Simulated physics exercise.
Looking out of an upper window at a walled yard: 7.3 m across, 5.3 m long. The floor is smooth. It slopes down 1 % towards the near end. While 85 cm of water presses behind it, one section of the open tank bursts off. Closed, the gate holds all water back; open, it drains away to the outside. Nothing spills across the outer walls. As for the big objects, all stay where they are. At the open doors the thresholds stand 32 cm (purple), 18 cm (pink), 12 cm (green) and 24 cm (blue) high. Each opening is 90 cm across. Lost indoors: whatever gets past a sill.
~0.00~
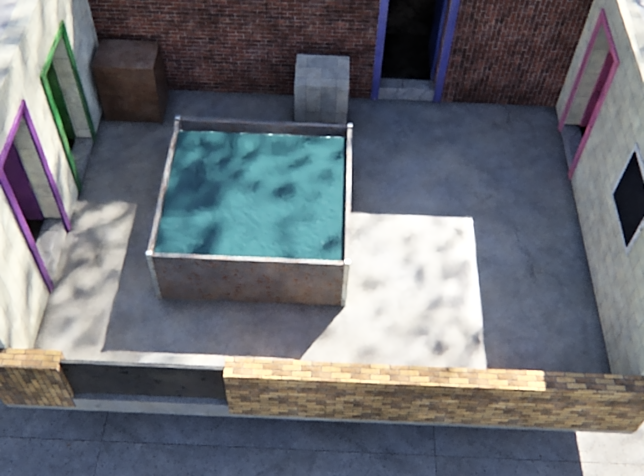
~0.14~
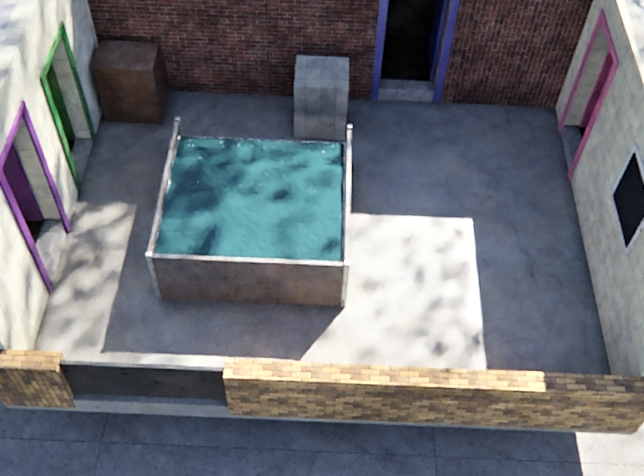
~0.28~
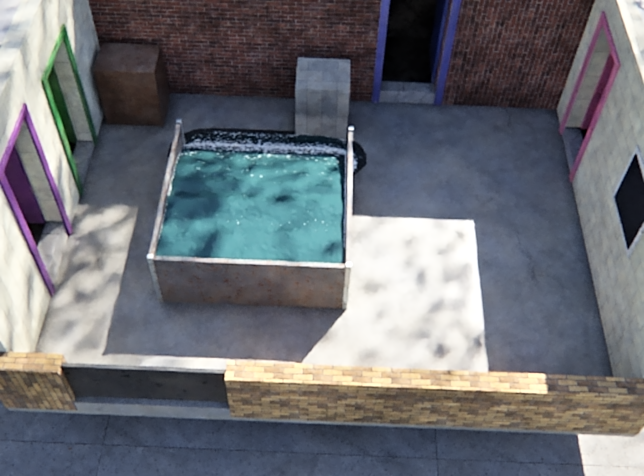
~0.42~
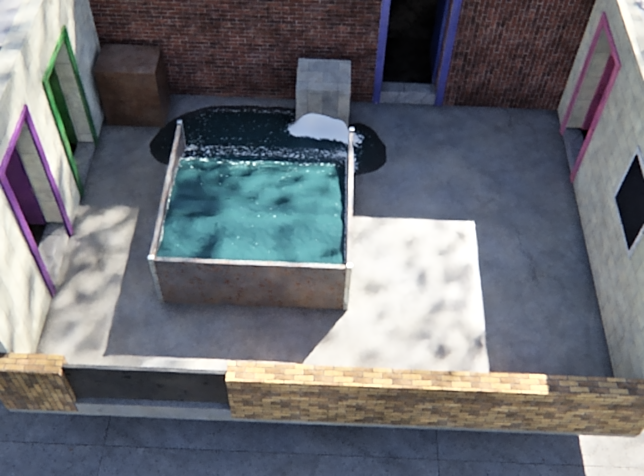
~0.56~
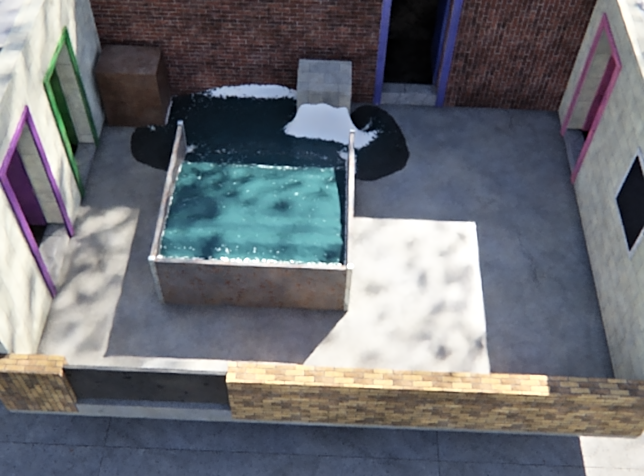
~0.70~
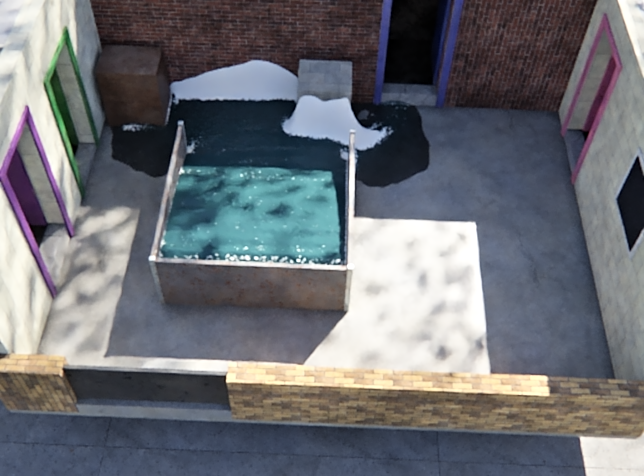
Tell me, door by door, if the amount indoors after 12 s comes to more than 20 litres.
Door by door: The purple door lets in no more than 20 litres; the pink door lets in more than 20 litres; the green door lets in more than 20 litres; the blue door lets in no more than 20 litres.
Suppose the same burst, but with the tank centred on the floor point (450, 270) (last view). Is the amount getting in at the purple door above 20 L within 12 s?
Purple: Within limit.
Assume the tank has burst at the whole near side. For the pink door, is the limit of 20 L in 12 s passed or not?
In that case, pink door: Less than that.
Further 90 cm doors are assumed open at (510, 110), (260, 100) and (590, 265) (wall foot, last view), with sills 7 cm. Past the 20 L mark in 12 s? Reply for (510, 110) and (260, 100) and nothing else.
More, more.
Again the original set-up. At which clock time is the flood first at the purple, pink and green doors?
So purple at 2.2 s, pink at 1.8 s, and green at 1.2 s.
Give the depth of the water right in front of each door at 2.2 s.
Purple 0 cm, pink 30 cm, green 20 cm, blue 12 cm.
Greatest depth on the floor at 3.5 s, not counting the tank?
It tops out at some 39 cm.
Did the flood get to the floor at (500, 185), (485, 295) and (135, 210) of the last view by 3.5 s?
First spot submerged, second not yet wet, third submerged.
After 1.4 s water covers 30 % of the floor and is deepest (71 cm) near (177, 106); purple door not reached, pink door not reached, green door 4 cm at the sill, 0 L in, blue door 20 cm at the sill, 0 L in.
After 2.2 s water covers 50 % of the floor and is deepest (73 cm) near (124, 96); purple door not reached, pink door 30 cm at the sill, 2 L in, green door 20 cm at the sill, 2 L in, blue door 12 cm at the sill, 2 L in.
After 3.5 s water covers 65 % of the floor and is deepest (39 cm) near (29, 384); purple door 13 cm at the sill, 0 L in, pink door 29 cm at the sill, 94 L in, green door 31 cm at the sill, 103 L in, blue door 7 cm at the sill, 2 L in.
After 7.0 s water covers 95 % of the floor and is deepest (22 cm) near (305, 395); purple door 6 cm at the sill, 0 L in, pink door 11 cm at the sill, 124 L in, green door 14 cm at the sill, 191 L in, blue door 10 cm at the sill, 2 L in.
After 12.0 s water covers 100 % of the floor and is deepest (22 cm) near (255, 318); purple door 16 cm at the sill, 0 L in, pink door 12 cm at the sill, 124 L in, green door 10 cm at the sill, 200 L in, blue door 10 cm at the sill, 2 L in.
